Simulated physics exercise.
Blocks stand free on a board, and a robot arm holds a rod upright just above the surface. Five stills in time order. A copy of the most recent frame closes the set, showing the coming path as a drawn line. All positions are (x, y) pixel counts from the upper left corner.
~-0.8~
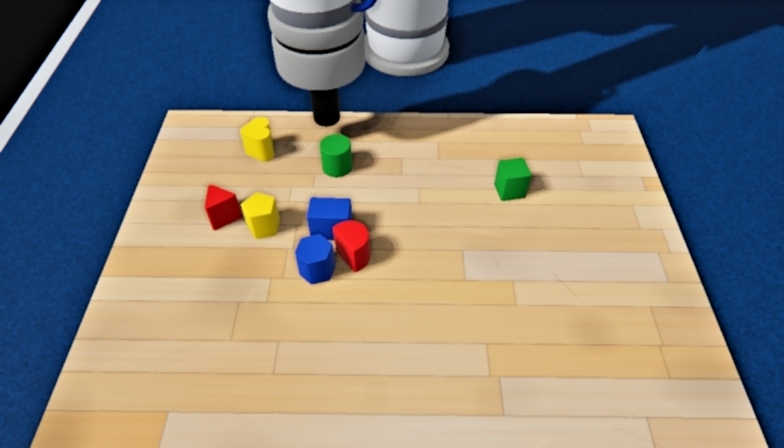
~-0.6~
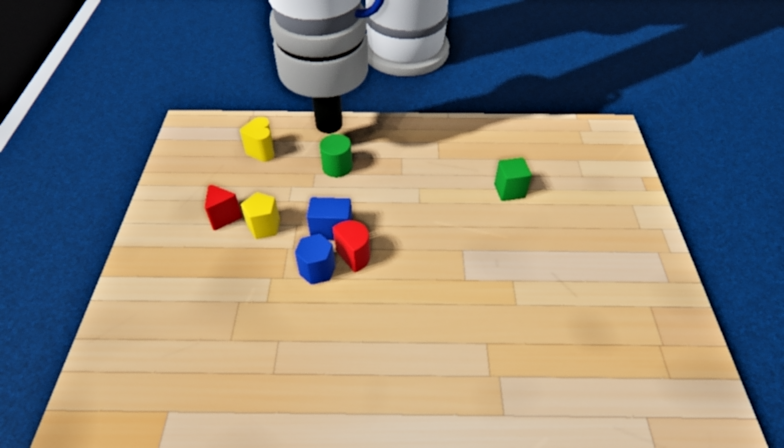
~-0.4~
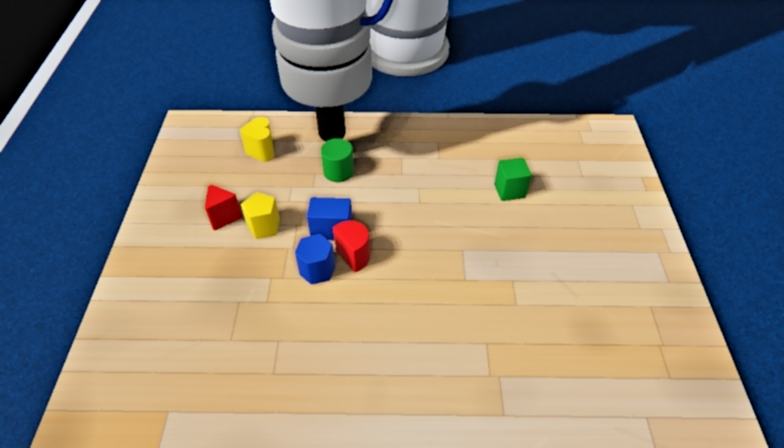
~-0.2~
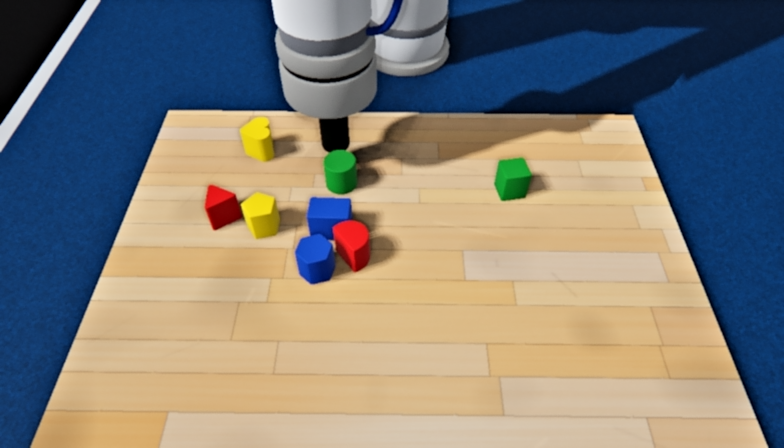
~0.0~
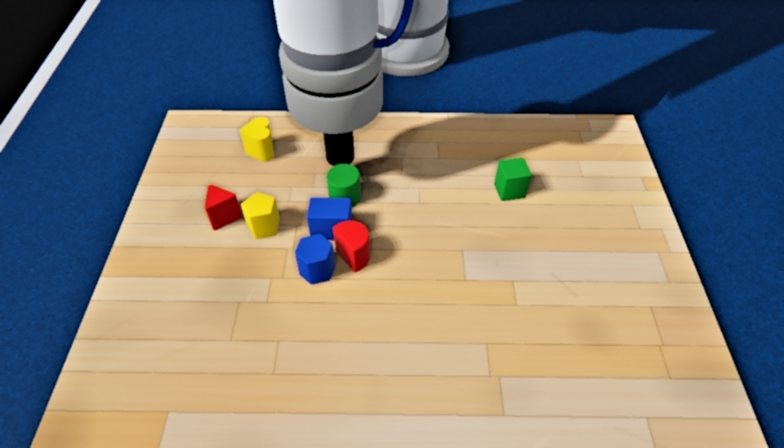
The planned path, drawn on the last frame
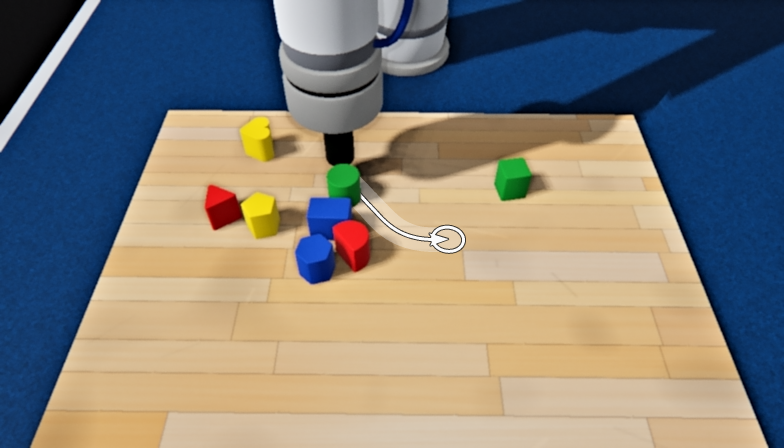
A robot arm's black rod moved forward to the green round block and pushed it a short way across the wooden board toward the blue and red blocks, while all the other blocks stayed still.
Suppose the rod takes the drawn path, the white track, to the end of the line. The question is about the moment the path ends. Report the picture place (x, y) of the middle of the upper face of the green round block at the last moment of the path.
Located at (366, 221).
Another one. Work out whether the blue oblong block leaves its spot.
The result: It moves.
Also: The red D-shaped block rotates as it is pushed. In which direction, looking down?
Anticlockwise, looking down.
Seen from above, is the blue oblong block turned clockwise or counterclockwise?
From overhead, clockwise.
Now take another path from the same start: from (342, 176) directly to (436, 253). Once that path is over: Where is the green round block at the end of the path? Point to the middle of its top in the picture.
It sits at (366, 210).
Path on the board, from (342, 176) via (368, 204) and (399, 232), ending at (448, 239).
On the path given first. One third of the way, rod at (368, 187); blue oblong block at (326, 216), turned 40° clockwise; green round block at (357, 204); red D-shaped block at (352, 240), turned 25° anticlockwise.
Two thirds of the way, rod at (400, 215); blue six-sided block at (309, 252); blue oblong block at (324, 218), turned 55° clockwise; green round block at (366, 221); red D-shaped block at (349, 244), turned 30° anticlockwise.
At the end, rod at (450, 222); blue six-sided block at (309, 252); blue oblong block at (324, 218), turned 55° clockwise; green round block at (366, 221); red D-shaped block at (349, 244), turned 30° anticlockwise.
